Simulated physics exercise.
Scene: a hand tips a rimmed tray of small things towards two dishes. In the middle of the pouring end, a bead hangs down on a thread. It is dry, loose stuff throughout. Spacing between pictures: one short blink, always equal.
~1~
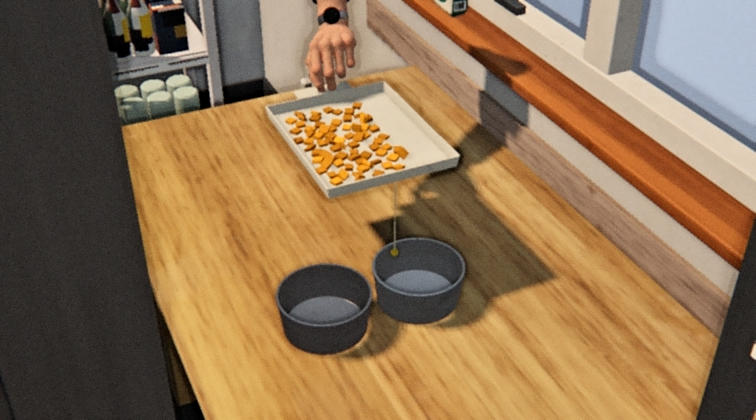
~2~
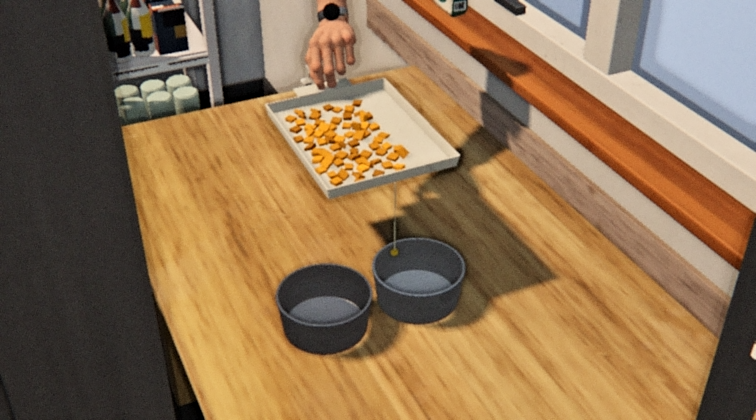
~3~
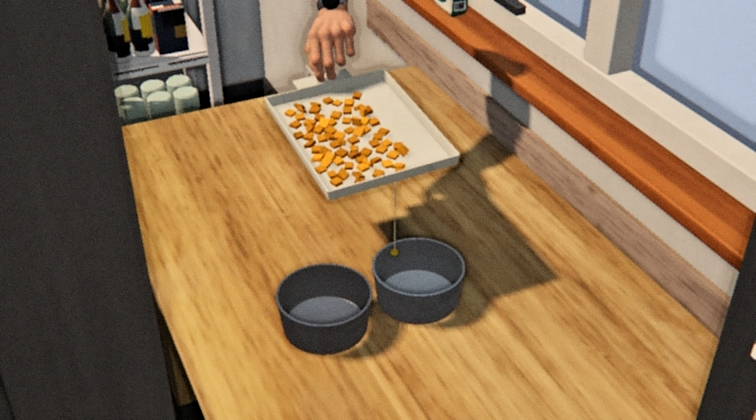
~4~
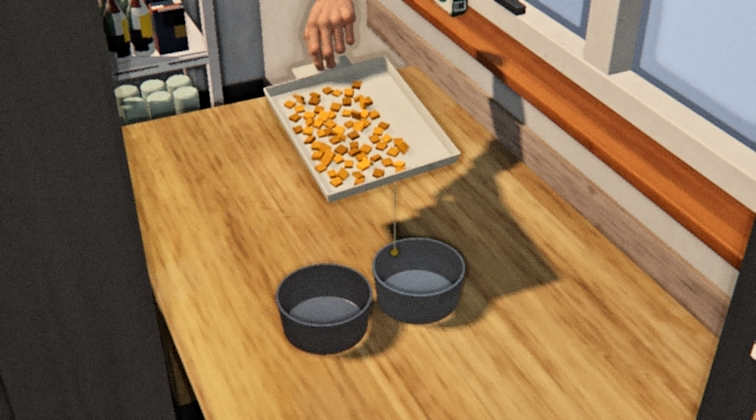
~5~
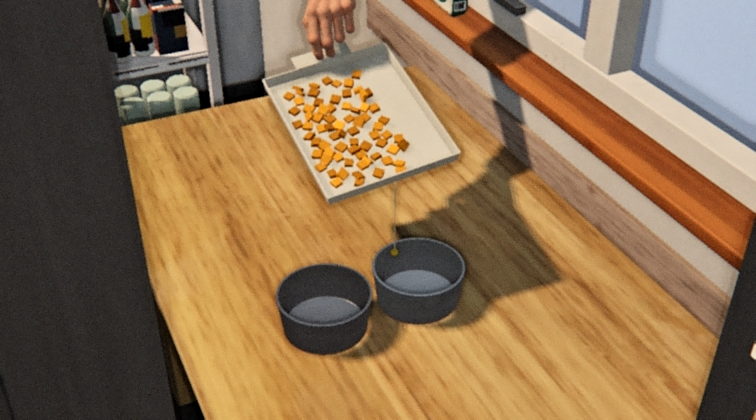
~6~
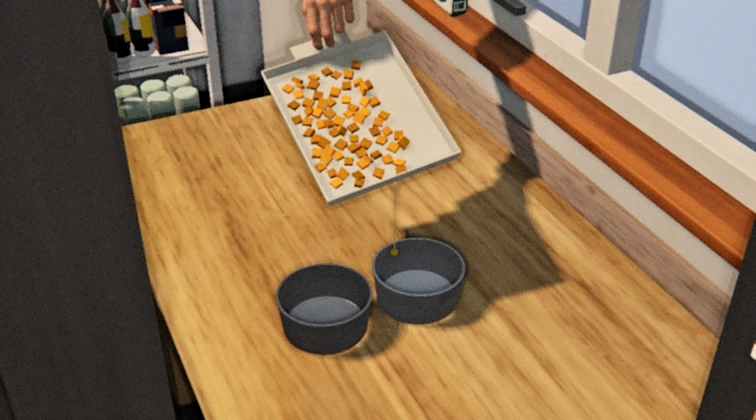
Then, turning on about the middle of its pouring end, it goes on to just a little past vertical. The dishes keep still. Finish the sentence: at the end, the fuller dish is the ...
At the end, the fuller dish is the left-hand one.
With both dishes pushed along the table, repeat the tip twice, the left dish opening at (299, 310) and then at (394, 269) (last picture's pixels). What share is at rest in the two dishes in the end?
It would be roughly 60 per cent in the first placement and roughly 40 per cent in the second.
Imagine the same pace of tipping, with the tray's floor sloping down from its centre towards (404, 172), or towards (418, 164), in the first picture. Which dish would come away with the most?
Results - the dish on the right side first, the dish on the right side second.
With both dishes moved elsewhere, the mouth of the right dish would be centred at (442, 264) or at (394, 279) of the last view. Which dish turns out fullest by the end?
The first time the left-side one comes out ahead, the second time the right-side one.
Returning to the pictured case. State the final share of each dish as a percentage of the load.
Near 70 in a hundred for the left dish; near 10 for the right dish.
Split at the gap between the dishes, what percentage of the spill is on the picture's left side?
About 40 percent of the spill.
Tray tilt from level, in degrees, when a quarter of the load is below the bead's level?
Roughly 115°.
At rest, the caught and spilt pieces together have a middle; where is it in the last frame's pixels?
Roughly pixel (340, 316).
Soon after the last picture, tray tipped steeply; all on the tray.
A little later, tray tipped past a quarter turn; most on the tray; a small part in the left dish; a stray few in the right dish; a stray few outside both; a small part in the air.
Later still, tray tipped past a quarter turn; most in the left dish; a small part in the right dish; about a quarter outside both.
At rest, tray tipped past a quarter turn; most in the left dish; a small part in the right dish; a small part outside both.
